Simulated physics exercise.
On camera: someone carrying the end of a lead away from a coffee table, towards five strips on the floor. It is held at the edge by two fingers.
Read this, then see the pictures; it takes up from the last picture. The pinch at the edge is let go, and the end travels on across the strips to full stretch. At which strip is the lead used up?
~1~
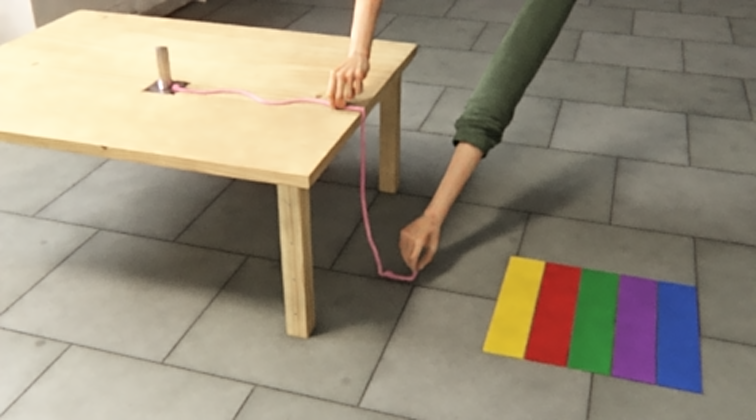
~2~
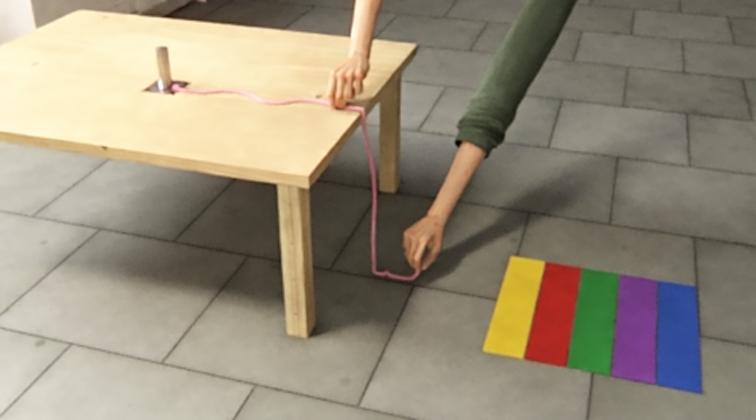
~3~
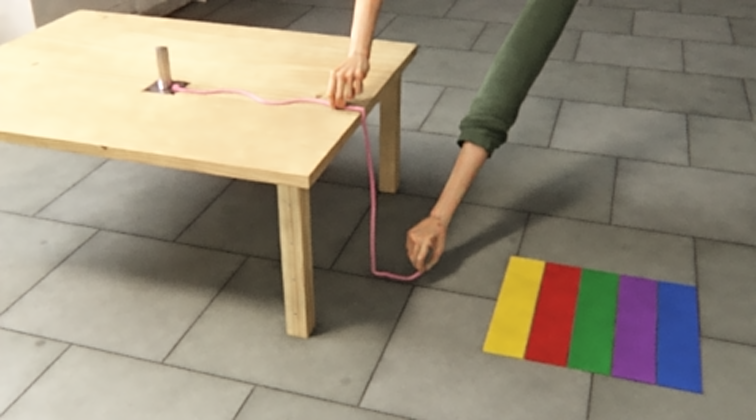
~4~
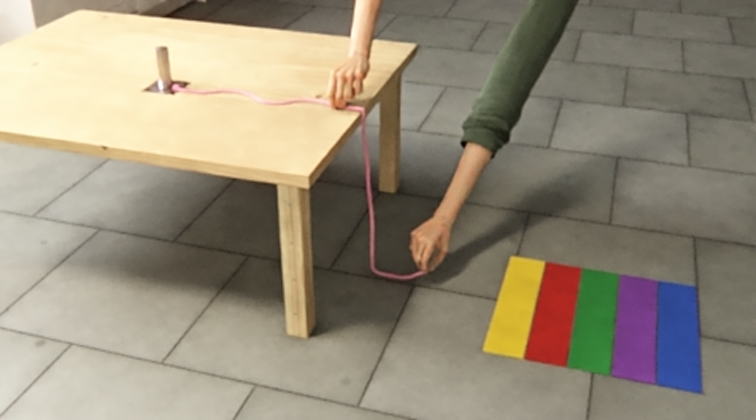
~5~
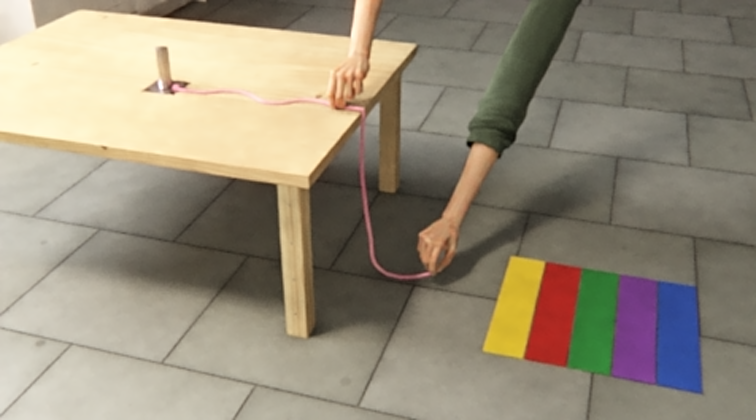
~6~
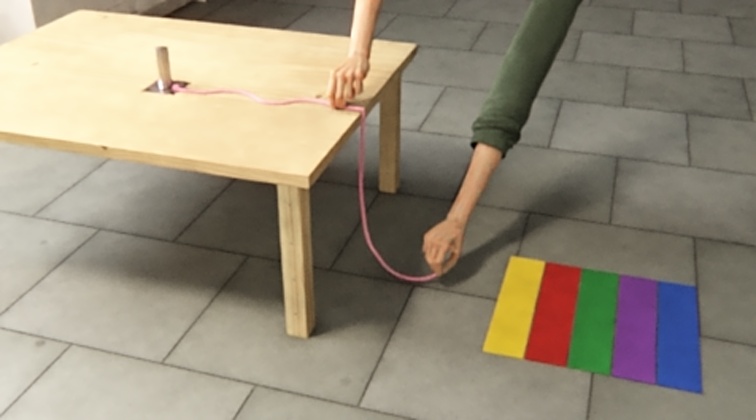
At the red one.
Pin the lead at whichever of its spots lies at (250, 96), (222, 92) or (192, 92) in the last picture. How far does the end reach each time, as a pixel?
First try around (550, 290), second around (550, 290), third around (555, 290).
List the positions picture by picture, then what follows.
End (417, 268); yellow (508, 335); red (549, 343); green (591, 351); purple (635, 359); blue (679, 367), in the first picture.
End (420, 268); lead through (203, 93) (259, 100) (328, 104) (368, 147) (374, 208) (374, 267), in the second picture.
End (424, 269), in the third picture.
End (428, 270); lead through (203, 93) (259, 100) (328, 104) (365, 147) (371, 208) (373, 267), in the fourth picture.
End (436, 271), in the fifth picture.
End (441, 272); lead through (203, 93) (259, 100) (328, 104) (362, 147) (363, 207) (385, 266), in the sixth picture.
A little later, end near (474, 277); short of the strips.
Next, end near (524, 286); over yellow.
When it is tight, end near (555, 292); over red. Over red.
